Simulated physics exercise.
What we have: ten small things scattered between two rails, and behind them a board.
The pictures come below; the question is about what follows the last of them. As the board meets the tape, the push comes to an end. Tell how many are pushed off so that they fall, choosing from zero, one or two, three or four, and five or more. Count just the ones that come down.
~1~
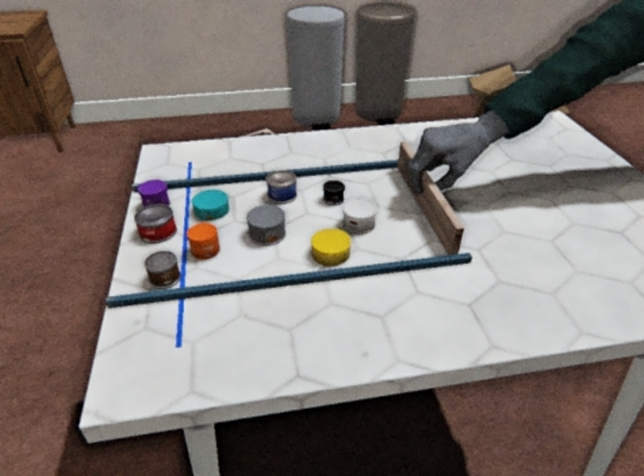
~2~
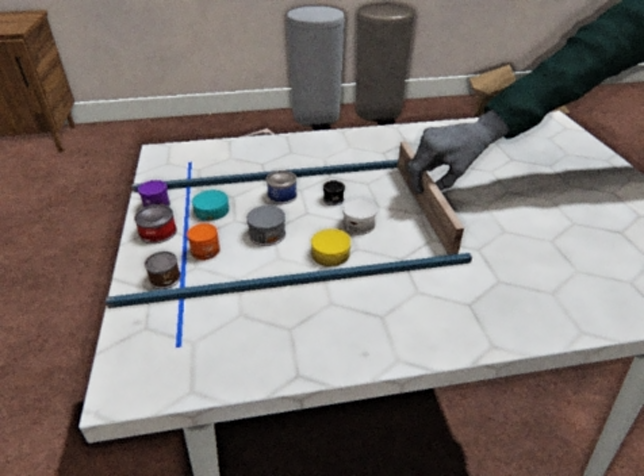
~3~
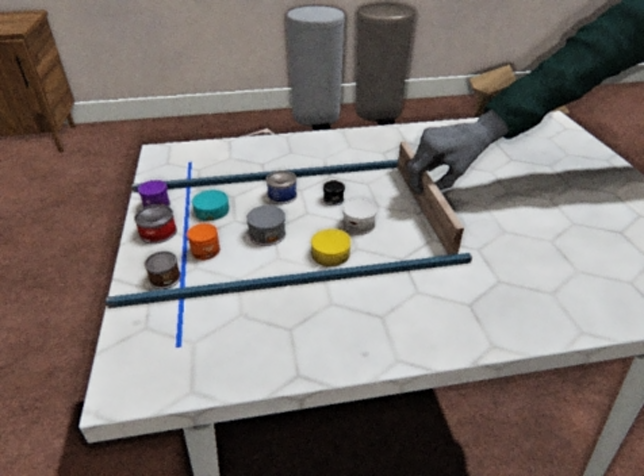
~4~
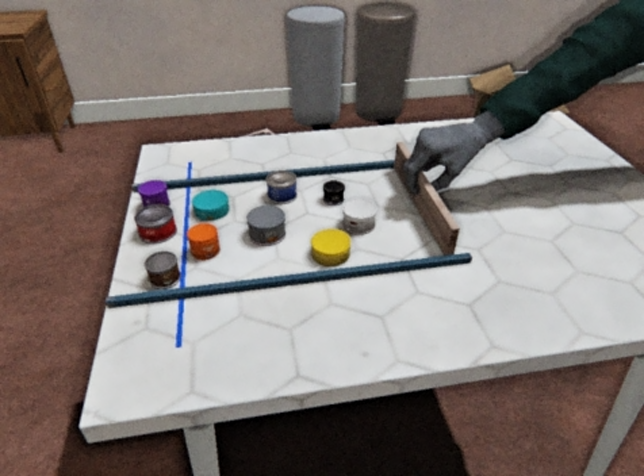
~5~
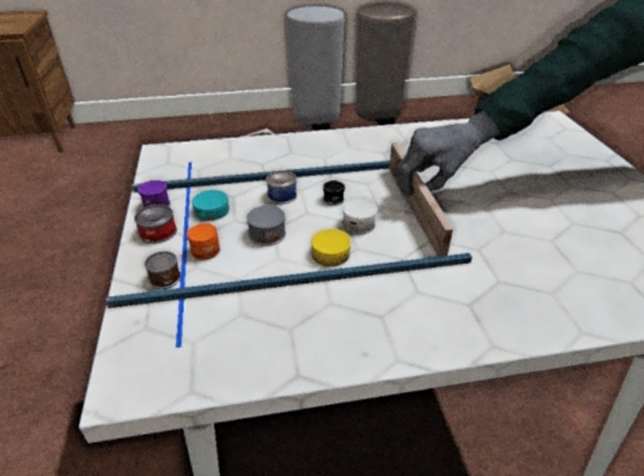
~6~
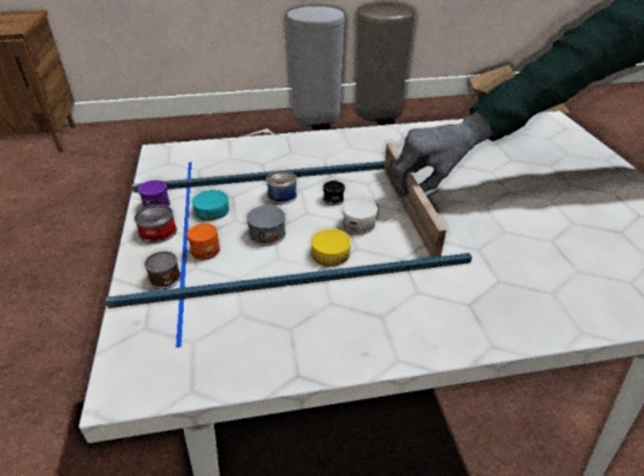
Falling ones: A lone one or two.
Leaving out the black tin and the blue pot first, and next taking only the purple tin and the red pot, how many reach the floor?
Well, the first time you'd get 1, and the next time 0.
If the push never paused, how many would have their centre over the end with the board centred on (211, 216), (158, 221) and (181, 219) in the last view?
Per position: 0 / 6 / 1.
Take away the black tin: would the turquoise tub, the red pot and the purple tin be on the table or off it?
The turquoise tub remains up; the red pot tumbles off; the purple tin stays on.
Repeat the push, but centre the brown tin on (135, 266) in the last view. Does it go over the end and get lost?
The brown tin would be still up.
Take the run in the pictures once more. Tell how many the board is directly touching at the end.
Contact count: 4.
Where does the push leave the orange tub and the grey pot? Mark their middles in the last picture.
In the last view, the middles sit near (138, 253) and near (130, 233).
A little later, none off yet; purple tin at rest near (155, 196); red pot at rest near (156, 224); brown tin at rest near (163, 270).
When it is over, the number that fall off is one or two; down, red pot.
